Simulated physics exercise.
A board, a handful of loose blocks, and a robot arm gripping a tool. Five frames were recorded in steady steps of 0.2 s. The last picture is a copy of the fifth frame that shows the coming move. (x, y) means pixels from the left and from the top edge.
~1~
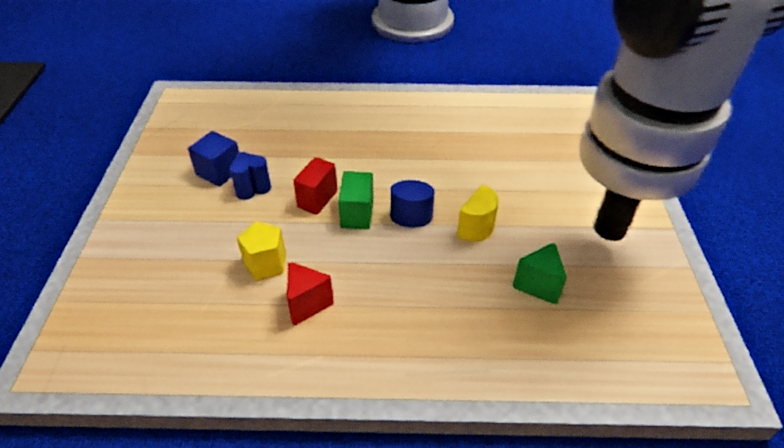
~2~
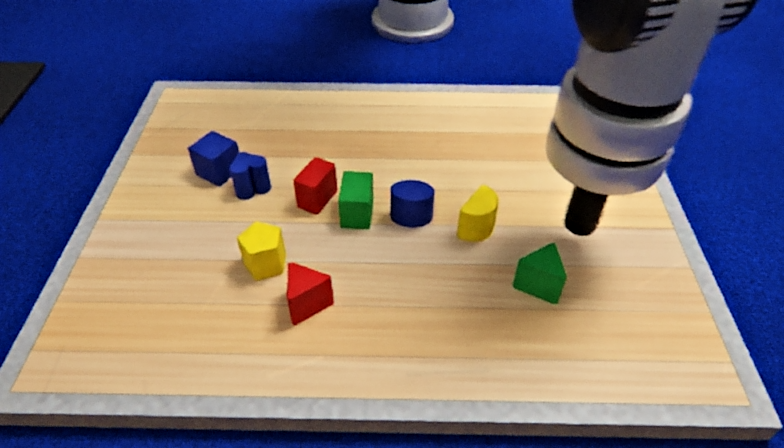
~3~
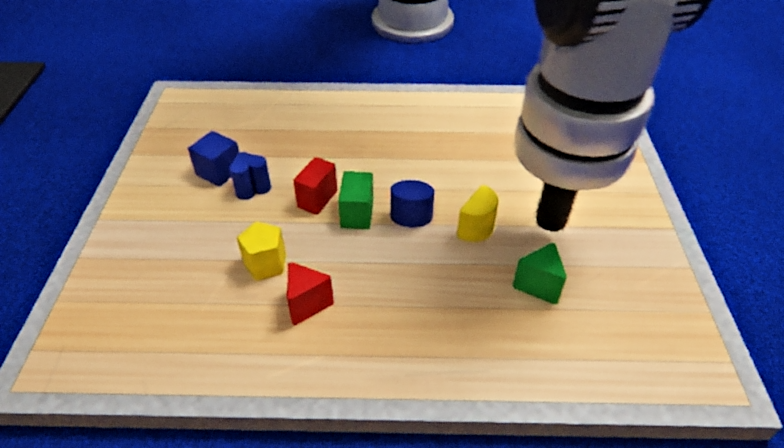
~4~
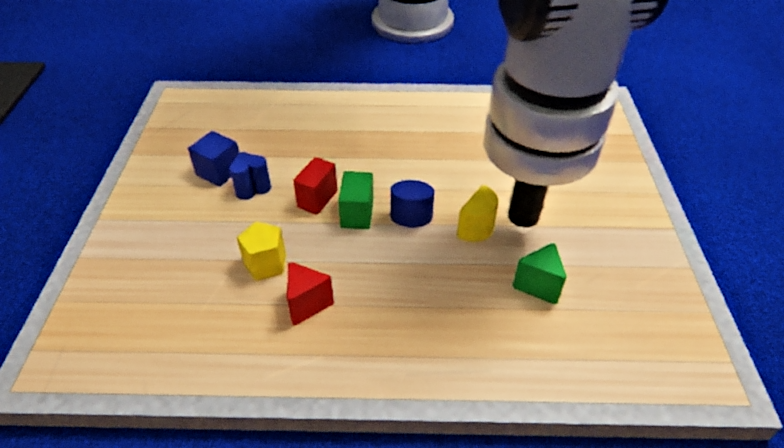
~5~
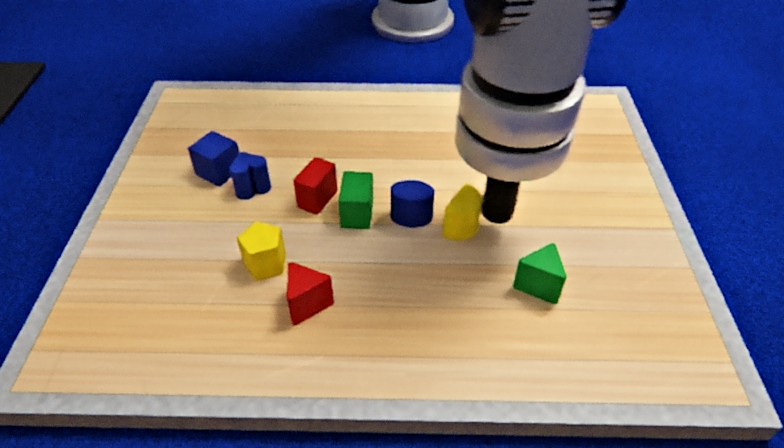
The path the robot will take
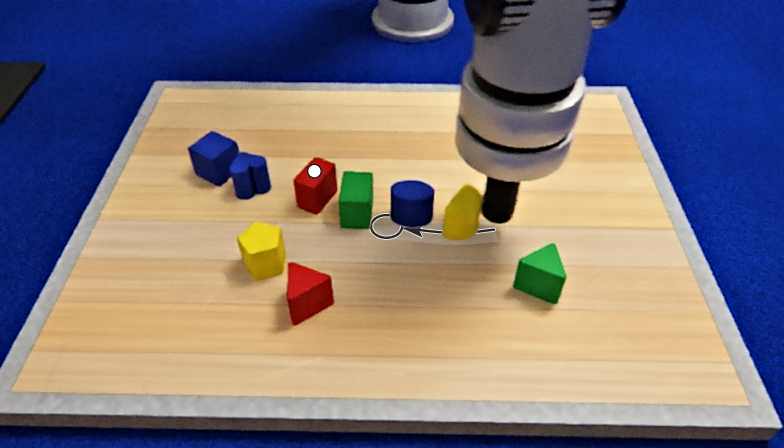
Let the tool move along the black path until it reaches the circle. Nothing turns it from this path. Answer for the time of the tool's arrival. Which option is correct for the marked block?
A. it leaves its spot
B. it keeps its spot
That would be A.
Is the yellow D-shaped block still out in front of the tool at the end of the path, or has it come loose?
Final position: Ahead.
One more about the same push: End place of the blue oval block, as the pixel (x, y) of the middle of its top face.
It is at (359, 165).
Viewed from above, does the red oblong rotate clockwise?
Final answer: No.
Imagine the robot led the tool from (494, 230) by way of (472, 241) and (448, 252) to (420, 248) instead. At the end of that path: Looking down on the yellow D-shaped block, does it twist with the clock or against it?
Its rotation is clockwise.
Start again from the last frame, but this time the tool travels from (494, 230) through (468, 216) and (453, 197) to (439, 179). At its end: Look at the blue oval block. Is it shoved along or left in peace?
Answer: Moved.
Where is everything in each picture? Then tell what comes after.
The first frame shows tool's lower end (609, 230); red oblong (314, 171); green oblong (356, 186); blue oval block (412, 189); yellow D-shaped block (482, 201).
The second frame shows tool (579, 226); blocks still.
The third frame shows tool (551, 221); blocks still.
The fourth frame shows tool (523, 217); blocks still.
The fifth frame shows tool (497, 214); red oblong (314, 171); green oblong (356, 186); blue oval block (412, 189); yellow D-shaped block (466, 199).
Drawn move, from (494, 230) over (459, 233) and (422, 230) to (387, 226); the dot is on the red oblong.
On the path given first. One third of the way, tool (460, 217); blue oval block (399, 186), turned 15° clockwise; yellow D-shaped block (428, 200).
Two thirds of the way, tool (422, 214); green oblong (346, 183), turned 25° anticlockwise; blue oval block (375, 175), turned 60° clockwise; yellow D-shaped block (391, 196), turned 15° clockwise.
At the end, tool (387, 210); red oblong (300, 167), turned 25° anticlockwise; green oblong (325, 177); blue oval block (359, 165), turned 110° clockwise; yellow D-shaped block (354, 193).
